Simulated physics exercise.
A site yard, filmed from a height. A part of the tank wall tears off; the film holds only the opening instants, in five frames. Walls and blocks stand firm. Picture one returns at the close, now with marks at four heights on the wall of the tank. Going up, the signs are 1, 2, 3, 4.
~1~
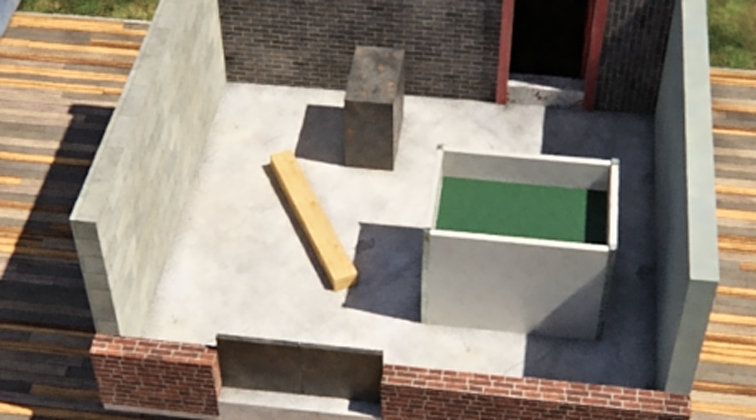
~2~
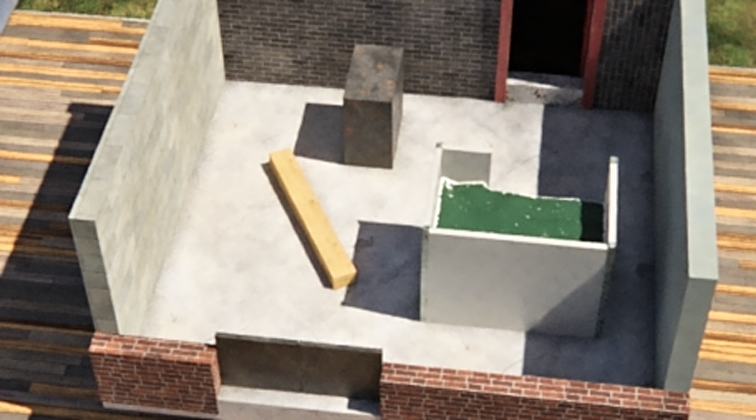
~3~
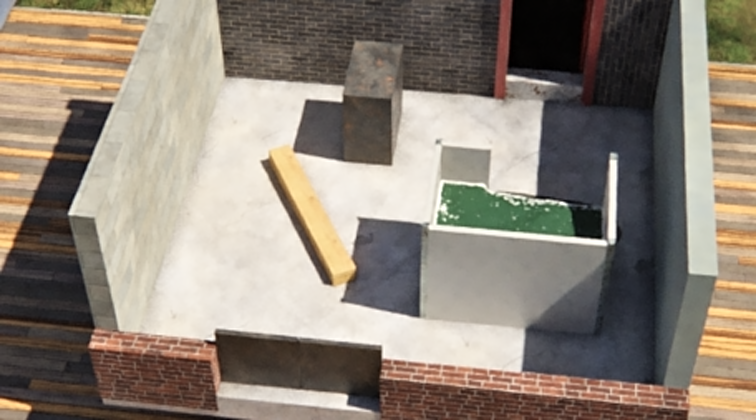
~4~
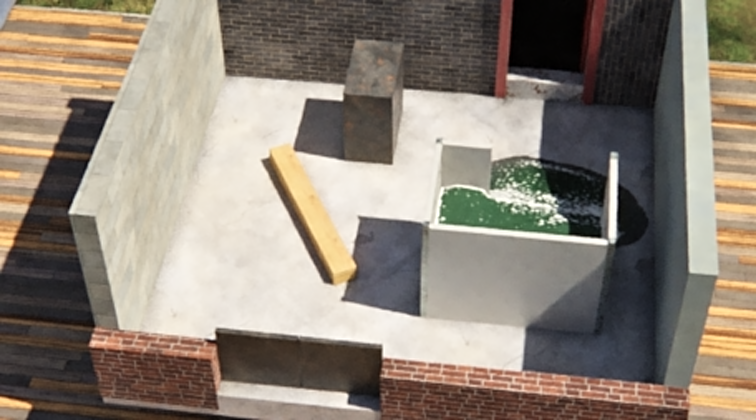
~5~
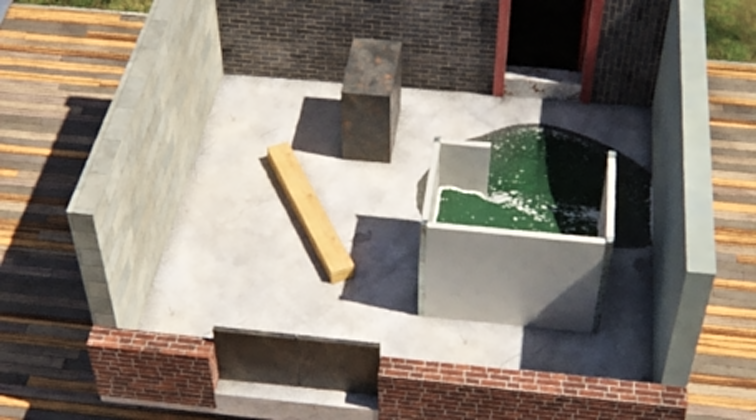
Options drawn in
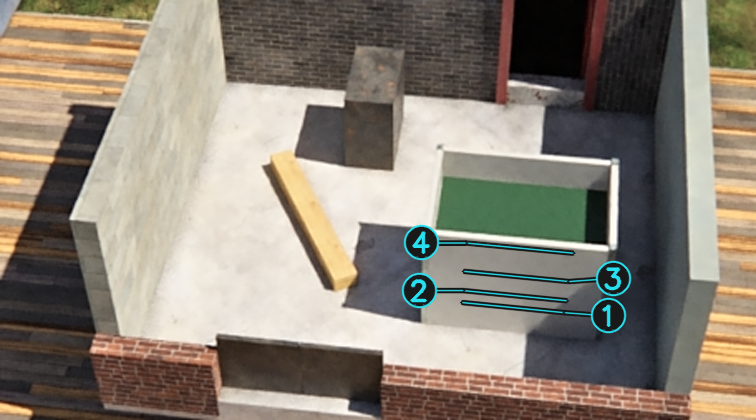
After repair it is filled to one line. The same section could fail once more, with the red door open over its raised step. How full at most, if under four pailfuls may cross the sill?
2.
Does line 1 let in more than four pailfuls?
No.
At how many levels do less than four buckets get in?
Two.
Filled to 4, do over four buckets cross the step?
Yes.
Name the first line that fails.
That would be 3.
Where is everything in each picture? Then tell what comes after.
In the first frame, water in the tank at rest, its middle at (521, 222); foot of the red doorway at (544, 106); shut gate at (300, 351).
In the second frame, water covers 2 % of the ground, its front hidden from here.
In the third frame, water covers 5 % of the ground, its front hidden from here.
In the fourth frame, water covers 10 % of the ground, its front hidden from here.
In the fifth frame, water covers 18 % of the ground, its front hidden from here.
In cyan, 1 at (513, 307); 2 at (514, 295); 3 at (516, 276); 4 at (519, 248); from the bottom up 1, 2, 3, 4.
For line 1, nothing gets over.
For line 2, a splash gets over, under a bucket.
For line 3, about 9 bucketfuls get in.
For line 4, dozens of bucketfuls pour in.
